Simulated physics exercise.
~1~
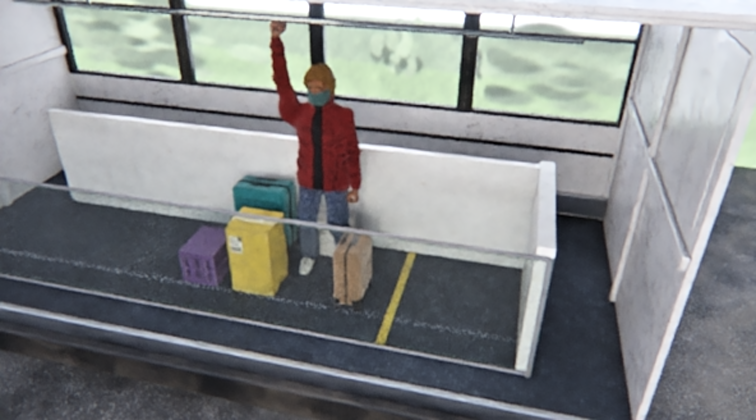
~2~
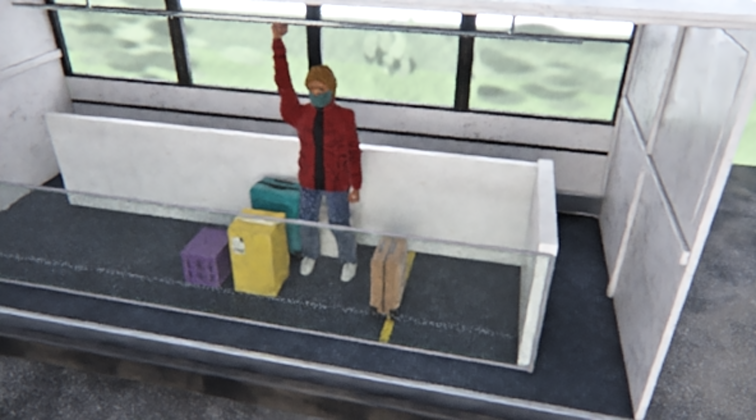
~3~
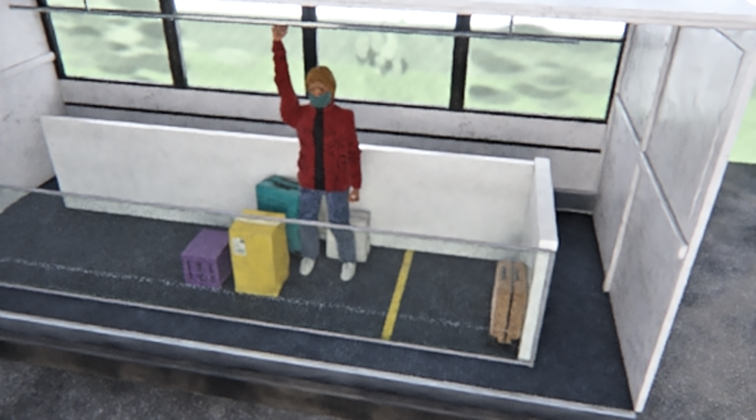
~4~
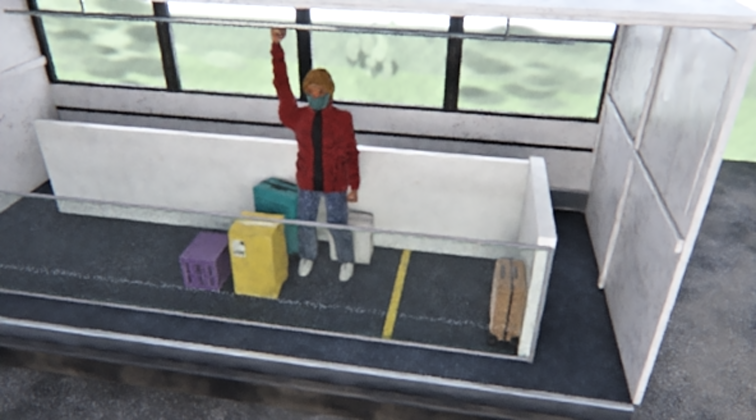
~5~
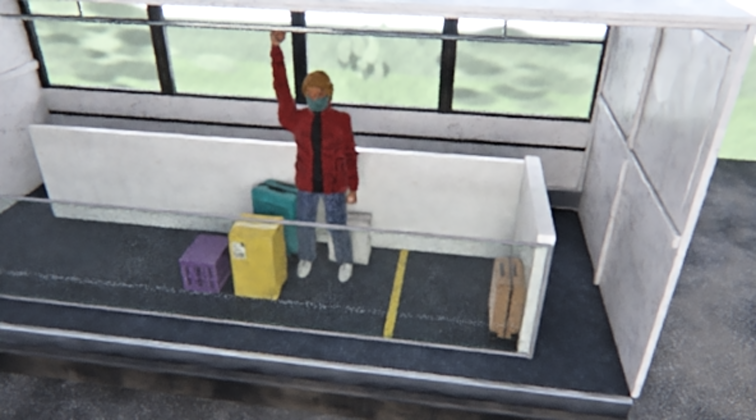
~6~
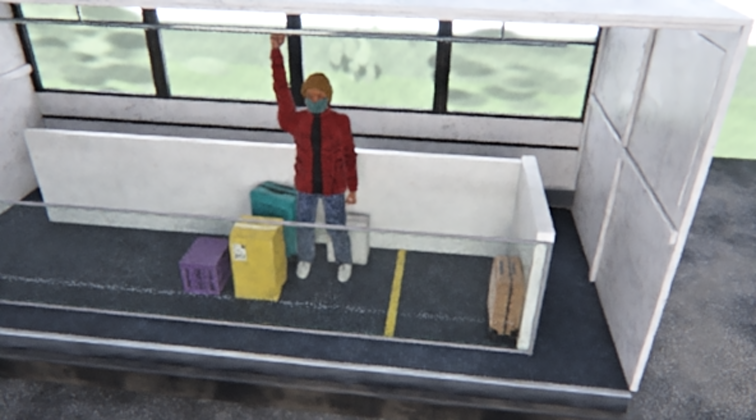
A person in a red jacket, mustard hat and face mask stands with one arm raised to an overhead rail in a bus luggage bay, seen from above through a low clear front panel. A purple crate and a tall yellow bag sit at left, a teal case behind them, and a small brown case right of the person's feet. The brown case slides right, over the yellow floor line, while the teal case shifts slightly. It travels on to the right end wall, and a white carton shows behind the person's legs. Everything then rests, with only the brown case past the line.
